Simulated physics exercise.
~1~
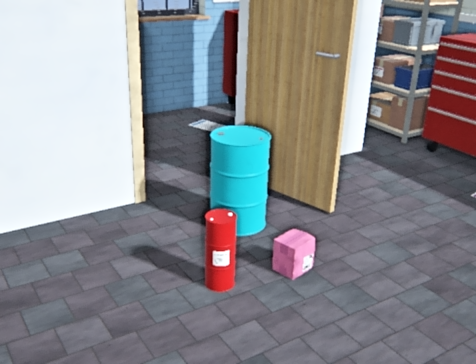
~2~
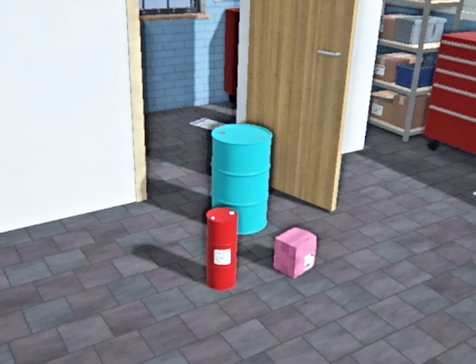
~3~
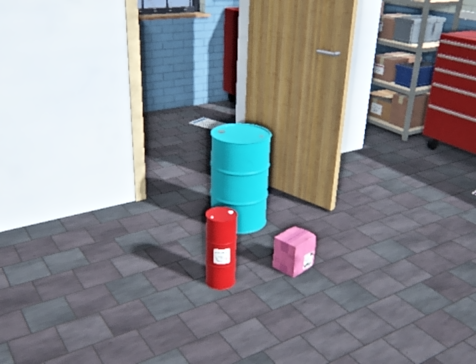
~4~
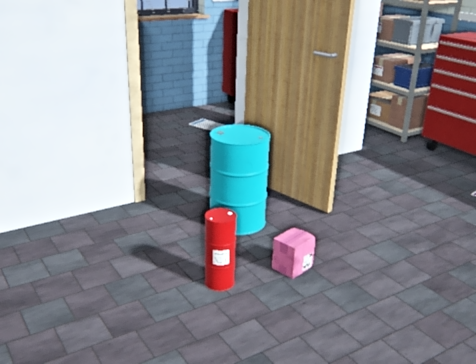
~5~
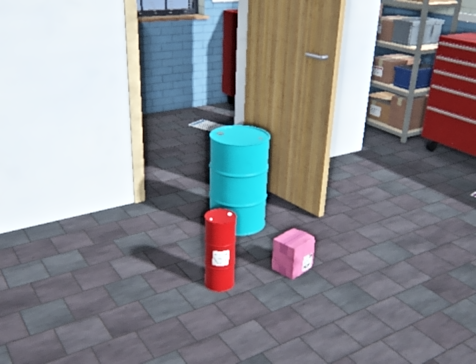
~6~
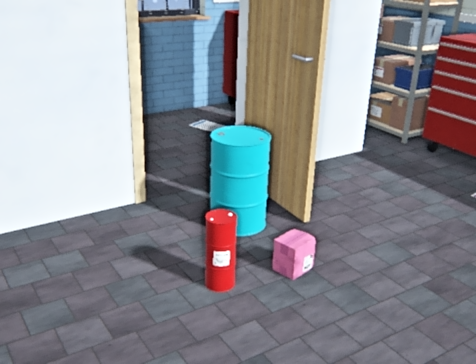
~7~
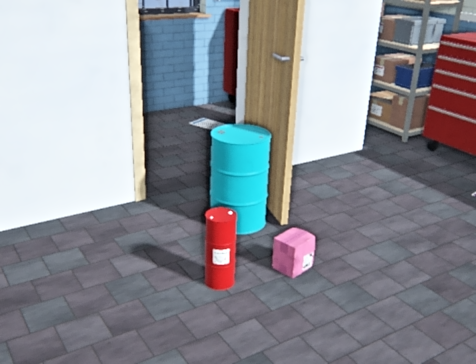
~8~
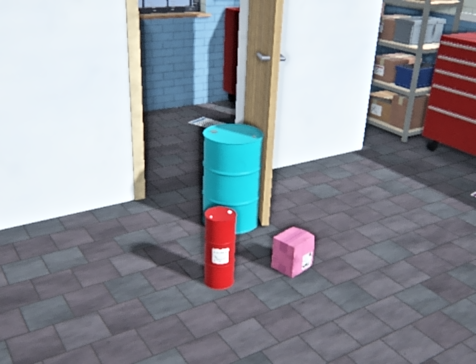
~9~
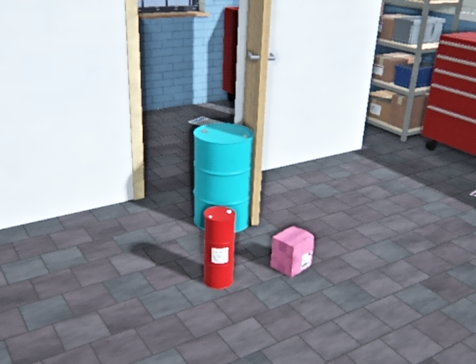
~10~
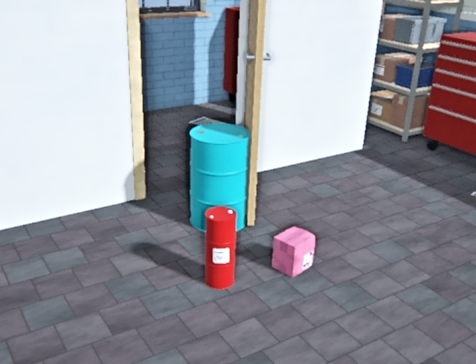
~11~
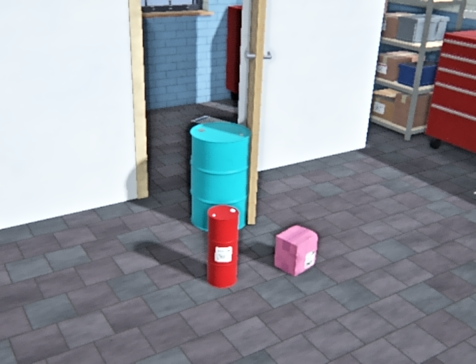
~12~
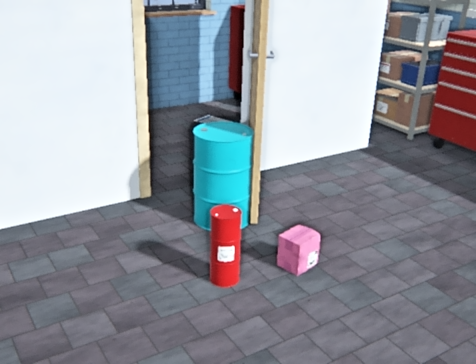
At the start, a wooden door stands wide open in a white wall, with a turquoise drum upright beside it and a smaller red canister and a pink parcel on the grey tiled floor in front. The door then begins to swing leftward, narrowing in view as it nears the drum. It meets the drum, which slides a short way left and stays upright. The door slows and comes to rest still well open, seen almost edge-on, with the drum next to its edge. The red canister and pink parcel stay where they were throughout.
